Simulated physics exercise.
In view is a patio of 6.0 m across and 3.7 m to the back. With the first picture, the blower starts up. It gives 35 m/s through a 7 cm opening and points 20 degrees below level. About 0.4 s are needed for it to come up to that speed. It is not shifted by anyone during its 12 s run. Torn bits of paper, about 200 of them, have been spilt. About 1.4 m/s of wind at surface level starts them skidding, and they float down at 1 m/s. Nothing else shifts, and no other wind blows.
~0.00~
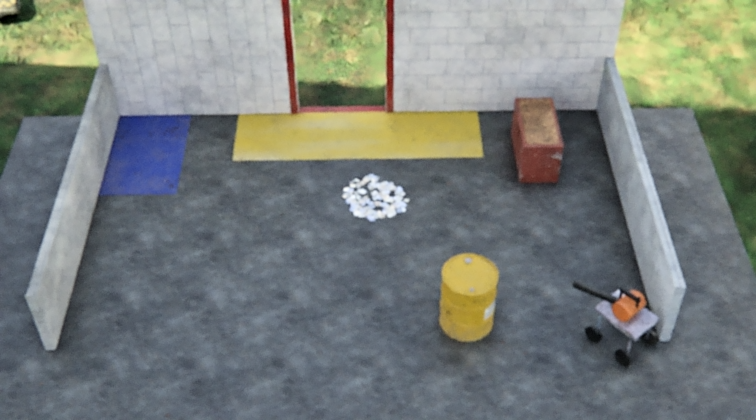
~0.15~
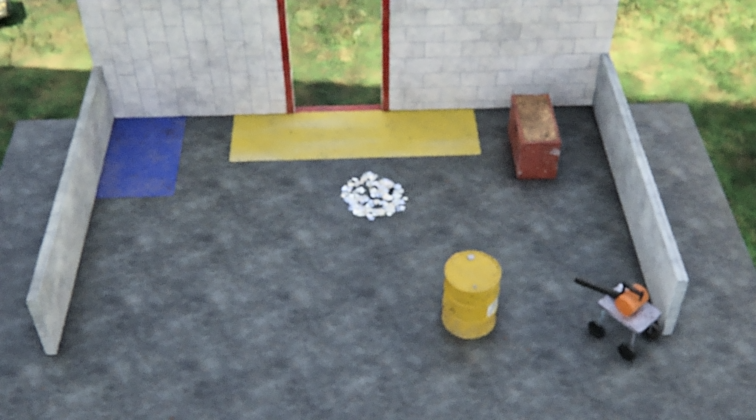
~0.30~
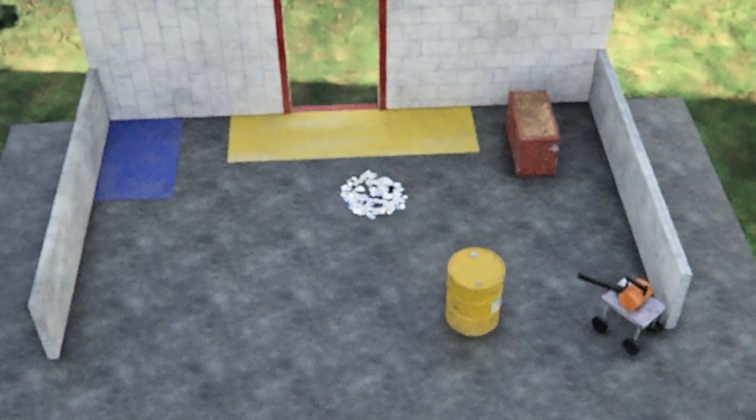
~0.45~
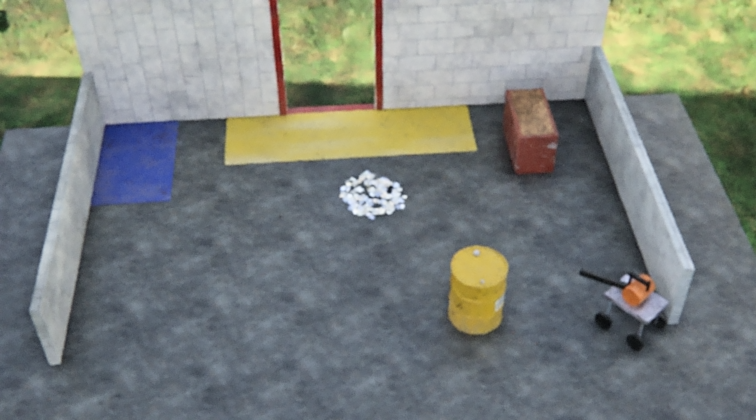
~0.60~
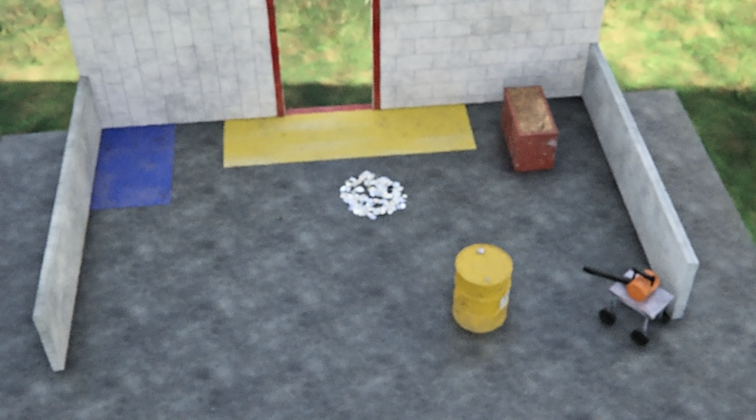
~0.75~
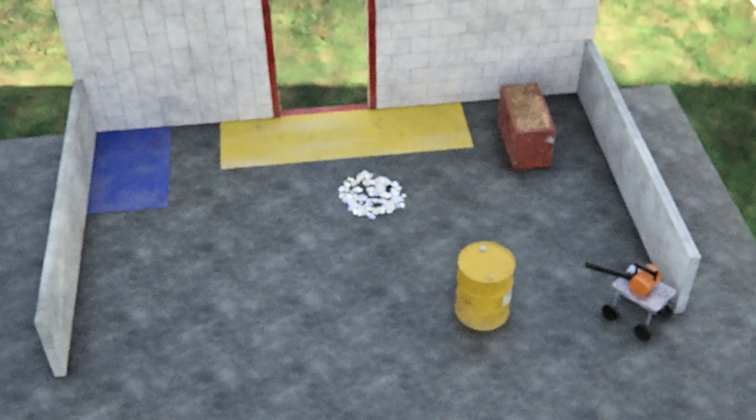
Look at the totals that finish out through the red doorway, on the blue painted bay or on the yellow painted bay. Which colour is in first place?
Top colour: Blue.
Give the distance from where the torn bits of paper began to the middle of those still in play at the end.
Distance: Approx. 2.8 m.
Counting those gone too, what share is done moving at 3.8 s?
The share is about 2 %.
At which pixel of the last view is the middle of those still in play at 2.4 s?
Their middle sits roughly at (255, 144) in the last view.
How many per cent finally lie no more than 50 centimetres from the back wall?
Near 90 %.
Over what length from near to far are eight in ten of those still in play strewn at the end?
That comes to close to 0.4 m, I reckon.
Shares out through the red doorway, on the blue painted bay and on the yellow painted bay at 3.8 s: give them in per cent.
About 2 per cent red, 2 per cent blue and 40 per cent yellow.
After 2.4 s the count stands so, 0 % are on the blue painted bay, 79 % on the yellow painted bay and 2 % out through the red doorway; the middle of those still in play is near (255, 144).
After 3.8 s the count stands so, 2 % are on the blue painted bay, 42 % on the yellow painted bay and 2 % out through the red doorway; the middle of those still in play is near (219, 138).
After 6.6 s the count stands so, 23 % are on the blue painted bay, 8 % on the yellow painted bay and 2 % out through the red doorway; the middle of those still in play is near (188, 132).
After 12.0 s, at the end, 62 % are on the blue painted bay, 2 % on the yellow painted bay and 2 % out through the red doorway; the middle of those still in play is near (161, 132).
